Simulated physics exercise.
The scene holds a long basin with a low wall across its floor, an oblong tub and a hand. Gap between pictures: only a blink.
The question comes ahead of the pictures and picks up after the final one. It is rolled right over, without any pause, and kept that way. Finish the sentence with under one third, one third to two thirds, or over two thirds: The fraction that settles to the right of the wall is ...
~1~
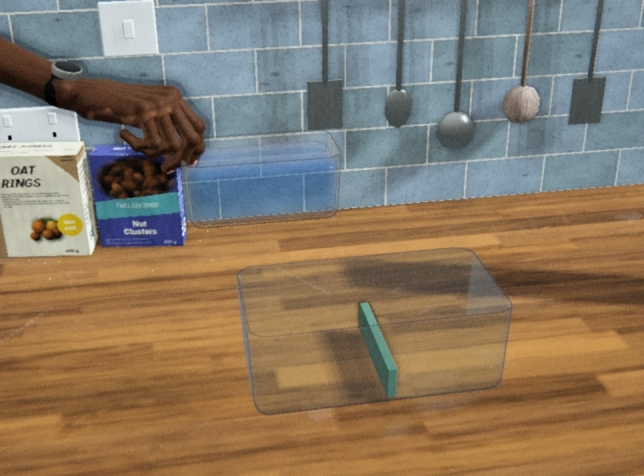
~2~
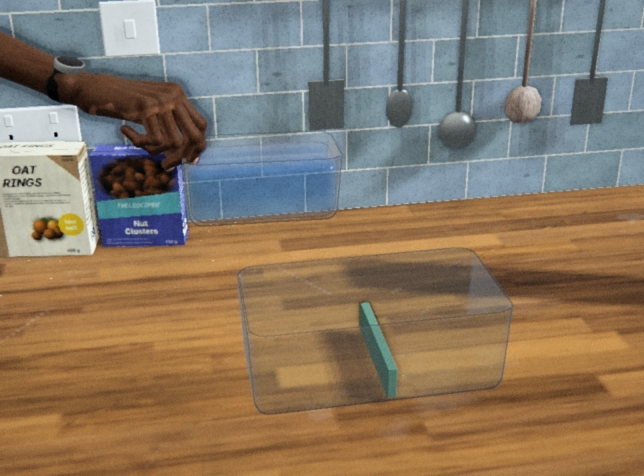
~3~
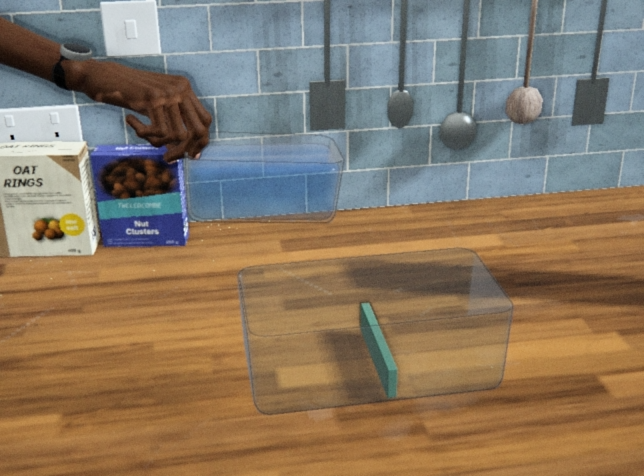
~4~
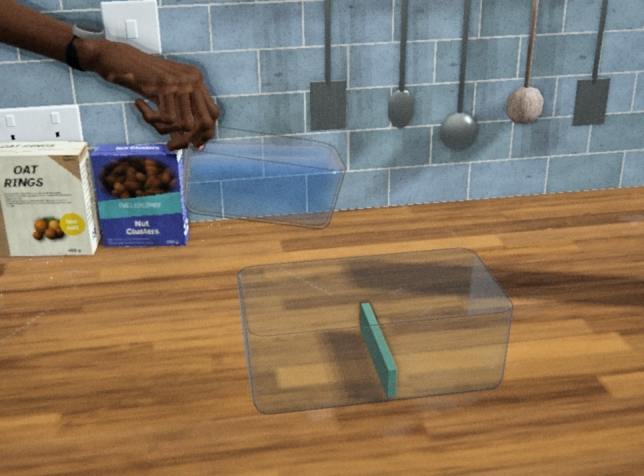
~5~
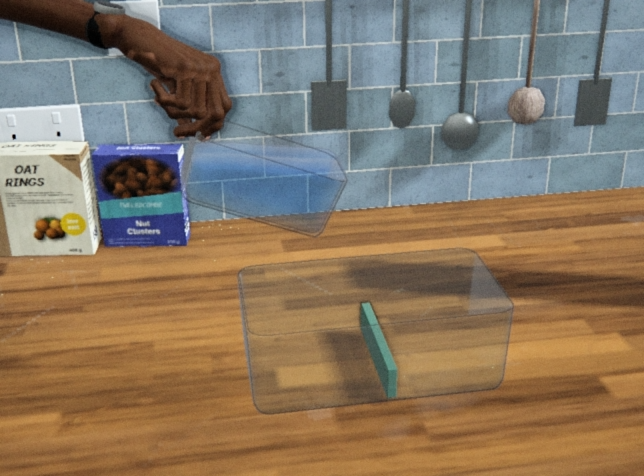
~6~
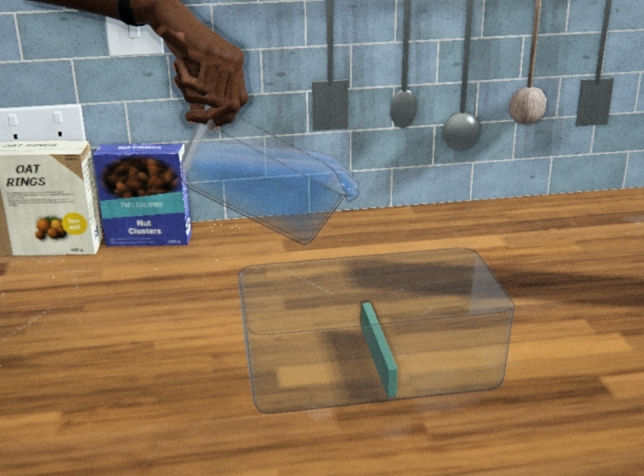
The fraction that settles to the right of the wall is one third to two thirds.
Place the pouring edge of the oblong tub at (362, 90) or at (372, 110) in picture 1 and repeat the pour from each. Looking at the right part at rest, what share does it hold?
In order: Close to 65 and 70 percent.
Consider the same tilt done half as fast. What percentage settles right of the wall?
It comes to near 70 per cent.
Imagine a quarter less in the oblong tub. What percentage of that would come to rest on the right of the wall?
The share comes to some 50 parts in a hundred.
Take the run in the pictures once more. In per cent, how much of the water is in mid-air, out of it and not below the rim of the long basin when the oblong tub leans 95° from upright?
Some 40 per cent.
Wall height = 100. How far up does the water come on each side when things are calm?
About 30 on the left and about 50 on the right.
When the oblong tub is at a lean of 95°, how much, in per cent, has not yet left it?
About 15 %.
A moment on, the tilt is 95° and 13 per cent is still to pour, 6 is left of the wall and 41 right of it.
Next, the tilt is 109° and 1 per cent is still to pour, 34 is left of the wall and 56 right of it.
Then the tilt is 109° and 0 per cent is still to pour, 40 is left of the wall and 57 right of it.
Later the tilt is 109° and 0 per cent is still to pour, 40 is left of the wall and 57 right of it.
At rest 40 per cent lies left of the wall, 57 right of it and 3 outside.
